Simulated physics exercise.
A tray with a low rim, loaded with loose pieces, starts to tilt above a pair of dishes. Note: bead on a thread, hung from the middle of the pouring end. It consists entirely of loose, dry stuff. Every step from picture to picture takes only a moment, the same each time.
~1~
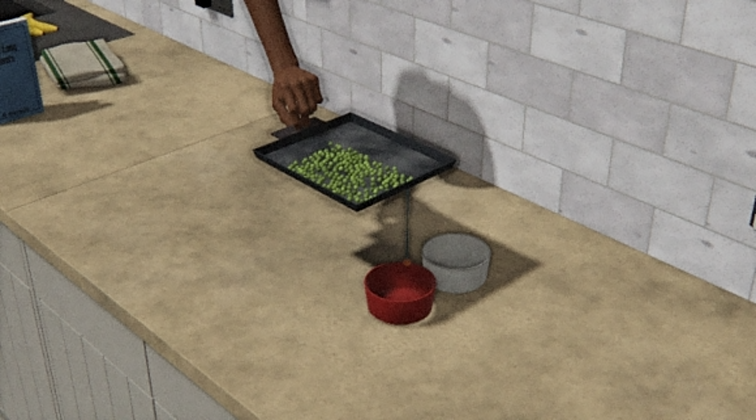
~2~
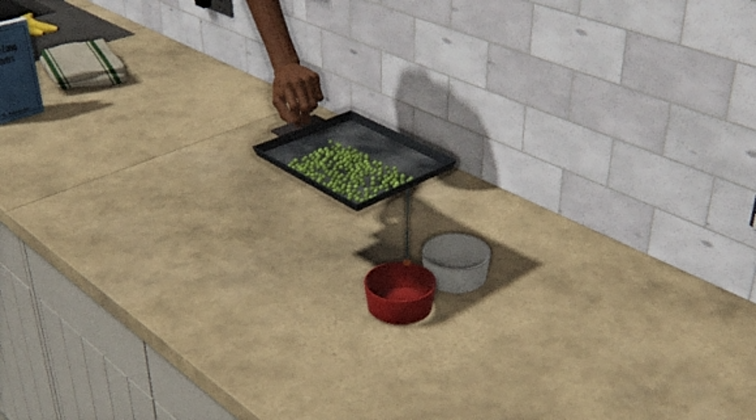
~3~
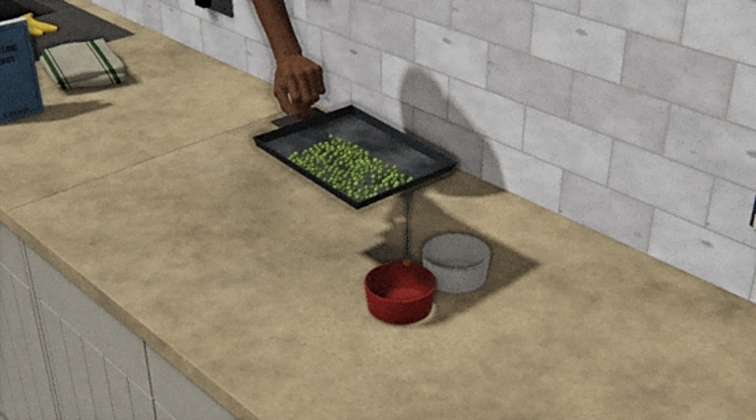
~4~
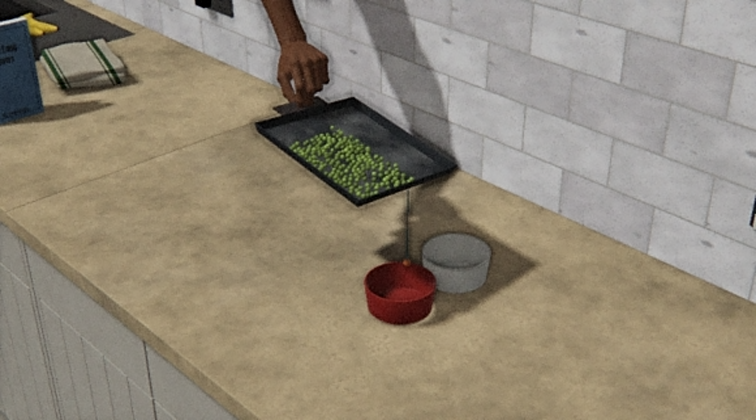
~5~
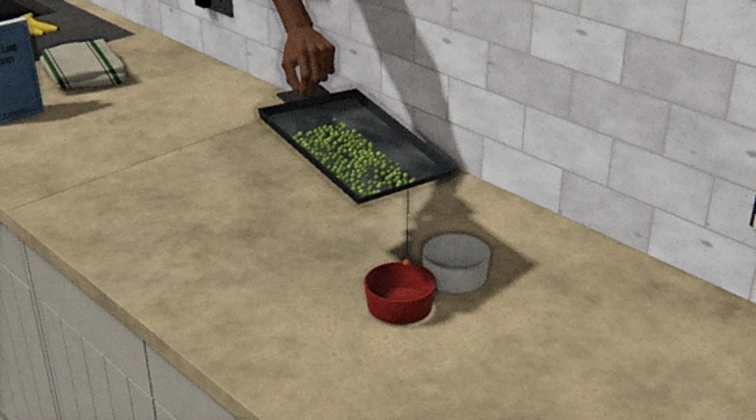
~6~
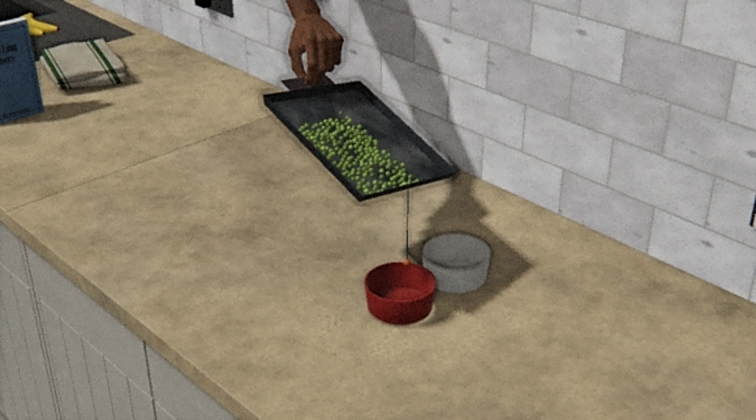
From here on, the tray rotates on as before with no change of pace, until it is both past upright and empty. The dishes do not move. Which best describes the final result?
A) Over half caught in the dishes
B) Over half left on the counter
(A) Over half caught in the dishes.
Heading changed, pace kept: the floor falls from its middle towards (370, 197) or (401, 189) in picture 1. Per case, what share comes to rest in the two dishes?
In turn, 20 percent and then 50 percent.
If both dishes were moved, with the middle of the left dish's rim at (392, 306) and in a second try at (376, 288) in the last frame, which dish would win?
Result, try one: The dish further right; try two: The dish further right.
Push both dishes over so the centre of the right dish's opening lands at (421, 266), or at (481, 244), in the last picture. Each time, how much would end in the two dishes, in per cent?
You'd end up with around 20 per cent and then around 60 per cent.
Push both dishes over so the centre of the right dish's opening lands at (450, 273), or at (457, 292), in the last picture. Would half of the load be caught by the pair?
In the first position shy of half, in the second shy of half.
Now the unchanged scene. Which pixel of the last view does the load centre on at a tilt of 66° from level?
Centre estimate: (437, 185).
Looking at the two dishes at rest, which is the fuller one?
That is the right-hand dish.
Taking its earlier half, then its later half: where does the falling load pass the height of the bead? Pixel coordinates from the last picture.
Half one: (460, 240), half two: (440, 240).
Soon, tray tipped steeply; about two thirds on the tray; a small part in the right dish; a stray few outside both; about a quarter in the air.
A while on, tray tipped past a quarter turn; a stray few on the tray; a stray few in the left dish; most in the right dish; a small part outside both; a small part in the air.
Towards the end, tray tipped past a quarter turn; a stray few in the left dish; nearly all in the right dish; a small part outside both.
Finally, tray tipped past a quarter turn; a stray few in the left dish; nearly all in the right dish; a small part outside both.
